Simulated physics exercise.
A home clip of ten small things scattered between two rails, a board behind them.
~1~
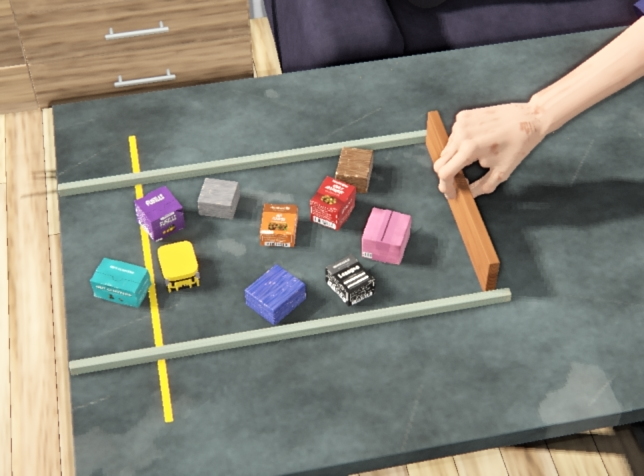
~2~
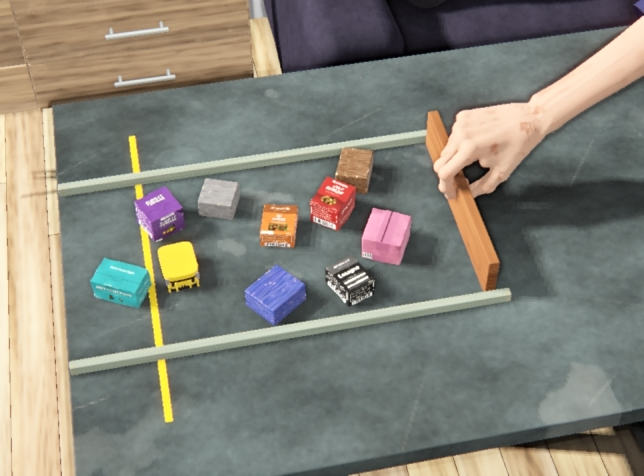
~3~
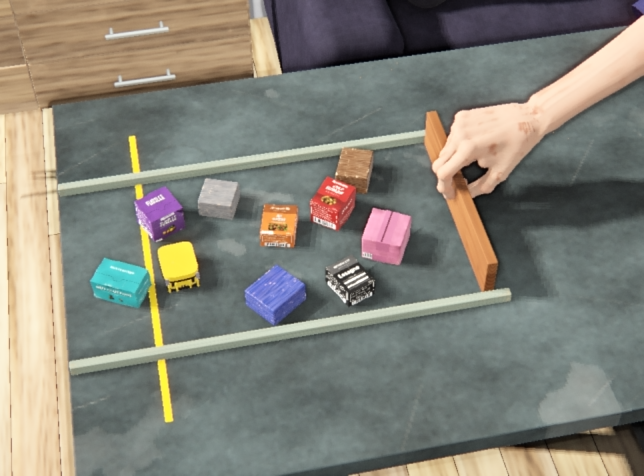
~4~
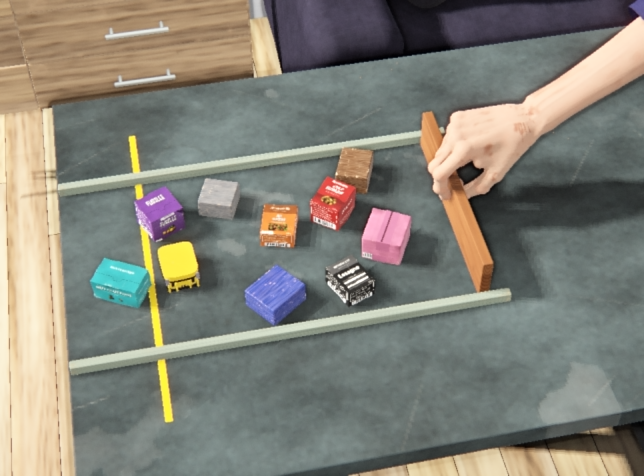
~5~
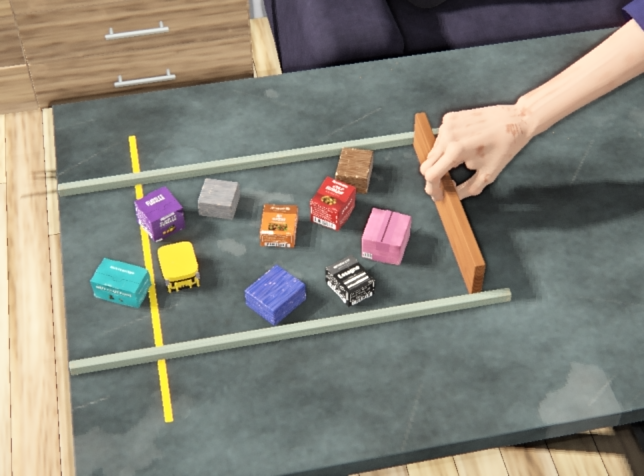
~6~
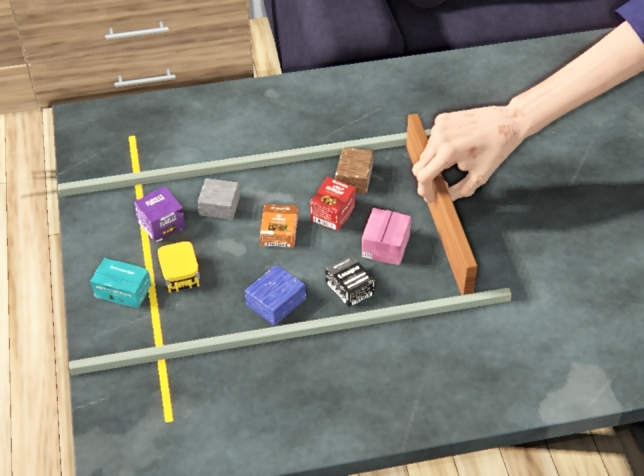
The video shows ten small, differently coloured objects scattered between two rails on a dark tabletop crossed by yellow tape, while a hand holds a wooden board behind them, then slides it slightly left as the objects stay still.
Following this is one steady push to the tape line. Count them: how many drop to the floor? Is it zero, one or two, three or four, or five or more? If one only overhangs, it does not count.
One or two leave.
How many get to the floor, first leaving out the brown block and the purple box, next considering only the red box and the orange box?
The count is 1 in the first case and 2 in the second.
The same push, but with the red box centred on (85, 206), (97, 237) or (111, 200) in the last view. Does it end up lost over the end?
In sequence: It stays; it goes; it stays.
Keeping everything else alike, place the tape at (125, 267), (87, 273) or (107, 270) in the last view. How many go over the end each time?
Going through them in order, you'd see 3, 6 and 6.
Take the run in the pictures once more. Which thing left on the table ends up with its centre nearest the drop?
Nearest once everything settles: Yellow case.
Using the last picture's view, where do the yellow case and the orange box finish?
Near (82, 284) and (95, 248).
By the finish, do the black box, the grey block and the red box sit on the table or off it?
Taking each in turn, the black box keeps its spot, the grey block keeps its spot, the red box keeps its spot.
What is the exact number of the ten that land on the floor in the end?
Count of fallen: 2.
A little later, none off yet; turquoise box at rest near (121, 283); purple box at rest near (160, 214); yellow case at rest near (179, 267).
When it is over, the number that fall off is one or two; down, purple box and turquoise box.
